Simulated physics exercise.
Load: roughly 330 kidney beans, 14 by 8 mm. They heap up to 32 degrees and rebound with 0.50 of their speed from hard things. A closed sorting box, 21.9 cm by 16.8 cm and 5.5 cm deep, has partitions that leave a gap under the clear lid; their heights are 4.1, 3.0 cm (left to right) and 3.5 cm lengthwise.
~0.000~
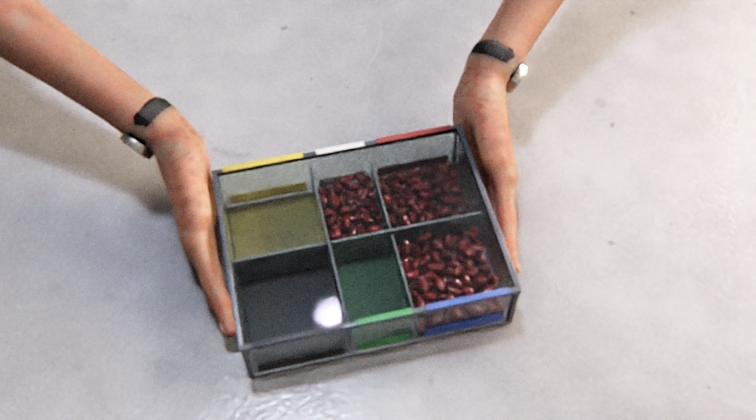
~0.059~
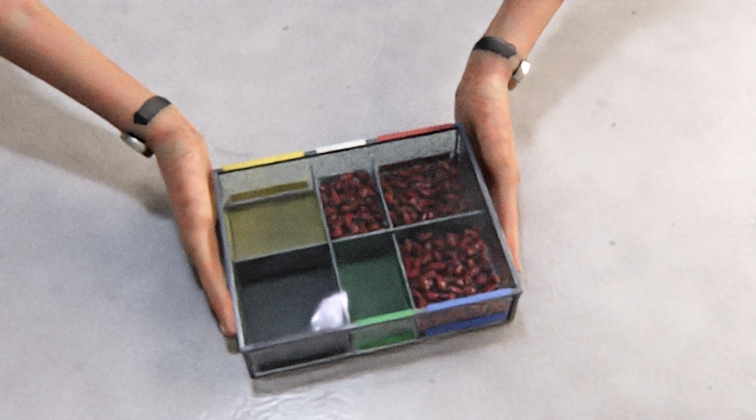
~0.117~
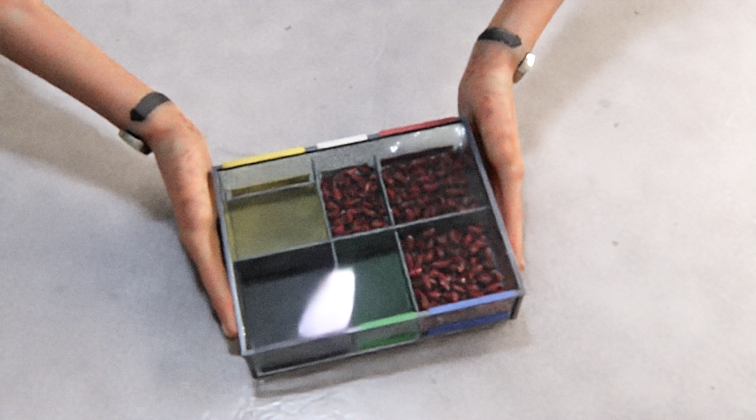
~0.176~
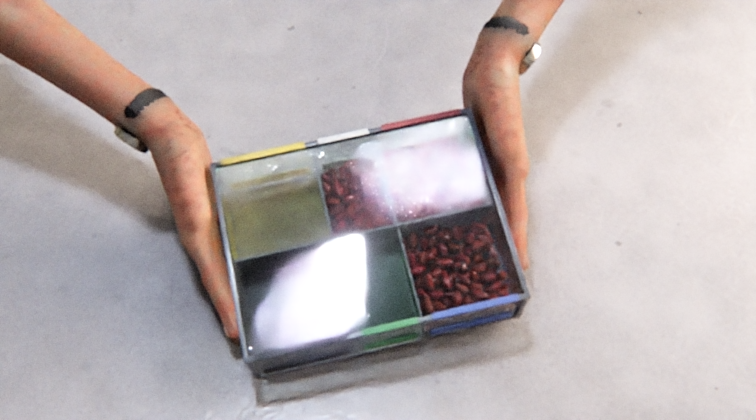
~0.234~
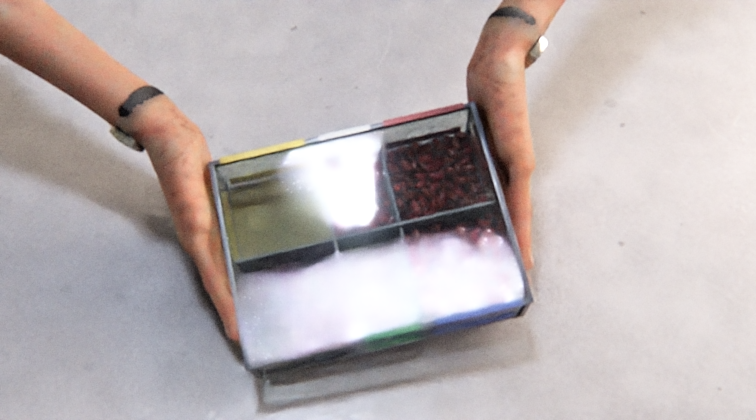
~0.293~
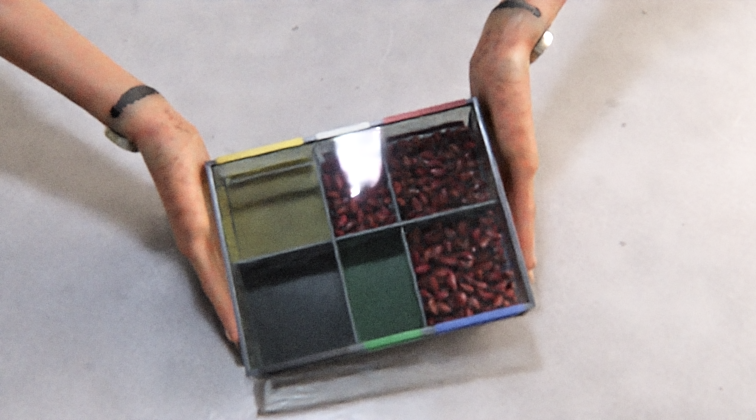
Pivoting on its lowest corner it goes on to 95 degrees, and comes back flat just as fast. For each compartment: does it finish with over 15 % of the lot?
Red: No, blue: Yes, green: Yes, yellow: No, white: No, black: No.
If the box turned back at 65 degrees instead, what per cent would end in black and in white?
In that case black 0; white 25.
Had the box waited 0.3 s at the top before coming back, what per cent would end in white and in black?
In that case white 10, black 10.
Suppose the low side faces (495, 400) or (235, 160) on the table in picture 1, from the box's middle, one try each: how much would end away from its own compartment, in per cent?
About 35 and 35 per cent.
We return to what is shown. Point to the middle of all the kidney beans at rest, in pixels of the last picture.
Around (426, 302).
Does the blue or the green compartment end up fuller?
It is the blue one.
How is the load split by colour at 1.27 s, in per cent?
Red 20, blue 45, green 15, yellow 0, white 15, black 5.
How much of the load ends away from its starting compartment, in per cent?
About 45 per cent.
After 1.27 s, tilt 95 degrees; red 20 %, blue 45 %, green 15 %, white 15 %, black 5 %.
Then, at 1.93 s, tilt 41 degrees; red 10 %, blue 45 %, green 30 %, white 10 %, black 5 %.
Then, at 2.62 s, tilt 0 degrees; red 10 %, blue 45 %, green 30 %, white 10 %, black 5 %.
In the end, at 3.2 s, red 10 %, blue 45 %, green 30 %, yellow 0 %, white 10 %, black 5 %.
